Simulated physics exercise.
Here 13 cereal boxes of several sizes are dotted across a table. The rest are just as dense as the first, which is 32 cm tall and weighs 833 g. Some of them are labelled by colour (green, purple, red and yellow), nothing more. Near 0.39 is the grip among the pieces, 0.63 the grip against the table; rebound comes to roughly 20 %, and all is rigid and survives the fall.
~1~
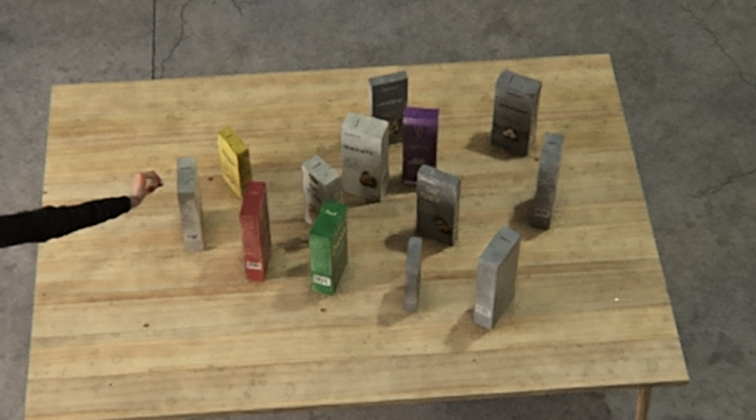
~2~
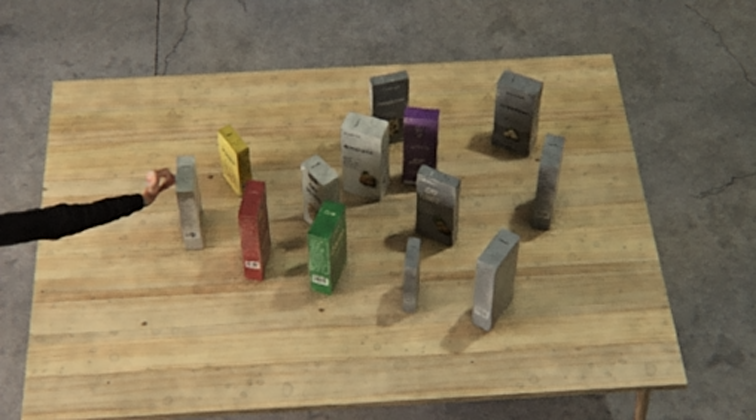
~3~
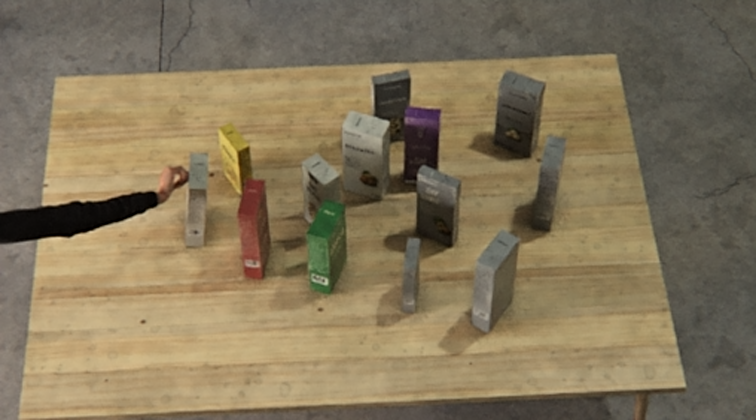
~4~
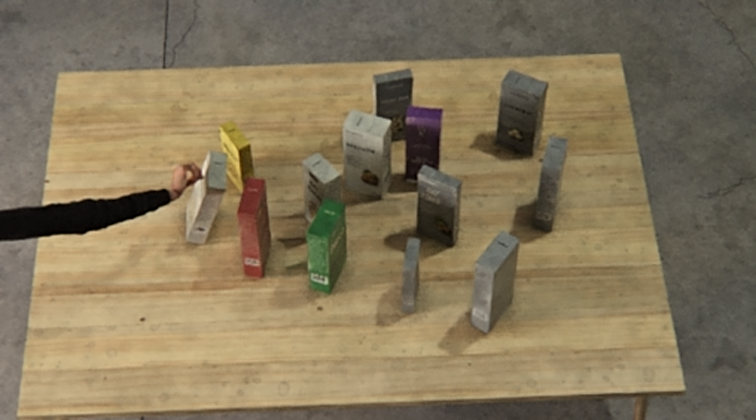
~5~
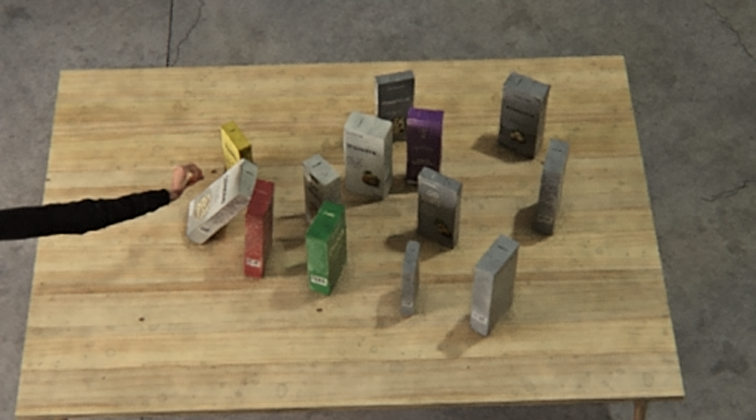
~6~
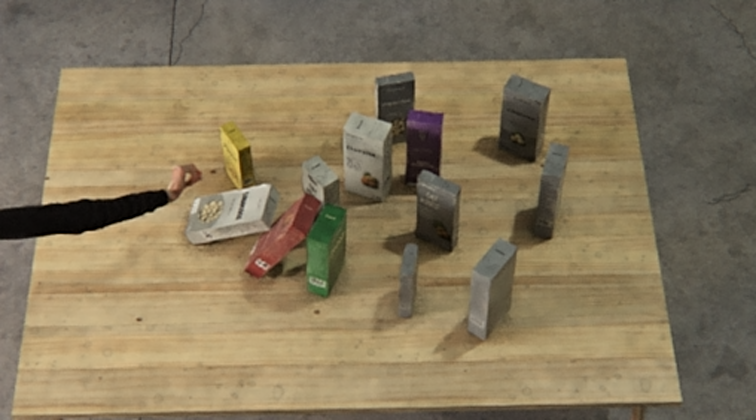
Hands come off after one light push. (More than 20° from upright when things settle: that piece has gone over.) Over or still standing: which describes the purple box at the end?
It is going to hold up.
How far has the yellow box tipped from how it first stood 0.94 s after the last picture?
Around 0° from its start.
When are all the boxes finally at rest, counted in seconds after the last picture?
At about 1.0 s.
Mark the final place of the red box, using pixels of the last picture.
Its middle finishes near pixel (310, 264) of the last picture.
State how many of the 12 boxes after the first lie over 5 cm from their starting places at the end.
Count: 4.
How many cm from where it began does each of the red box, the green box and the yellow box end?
The red one ends 20 cm from its start, the green one 20 cm and the yellow one 0 cm.
Then, 0.12 s later than the last frame, 1 of the 12 other boxes over; purple box unmoved; red box tilted 43°.
Then, 0.28 s later than the last frame, 2 of the 12 other boxes over; purple box unmoved; red box tilted 66°.
Then, 0.46 s later than the last frame, 3 of the 12 other boxes over; purple box unmoved; green box lying flat.
Then, 0.94 s later than the last frame, 4 of the 12 other boxes over; purple box unmoved; green box lying flat.
When it is over, 4 of the 12 other boxes over; purple box unmoved; green box lying flat; red box tilted 72°. Eight left standing. In pixels of the last frame, middles, purple box near (424, 150), green box near (378, 283).
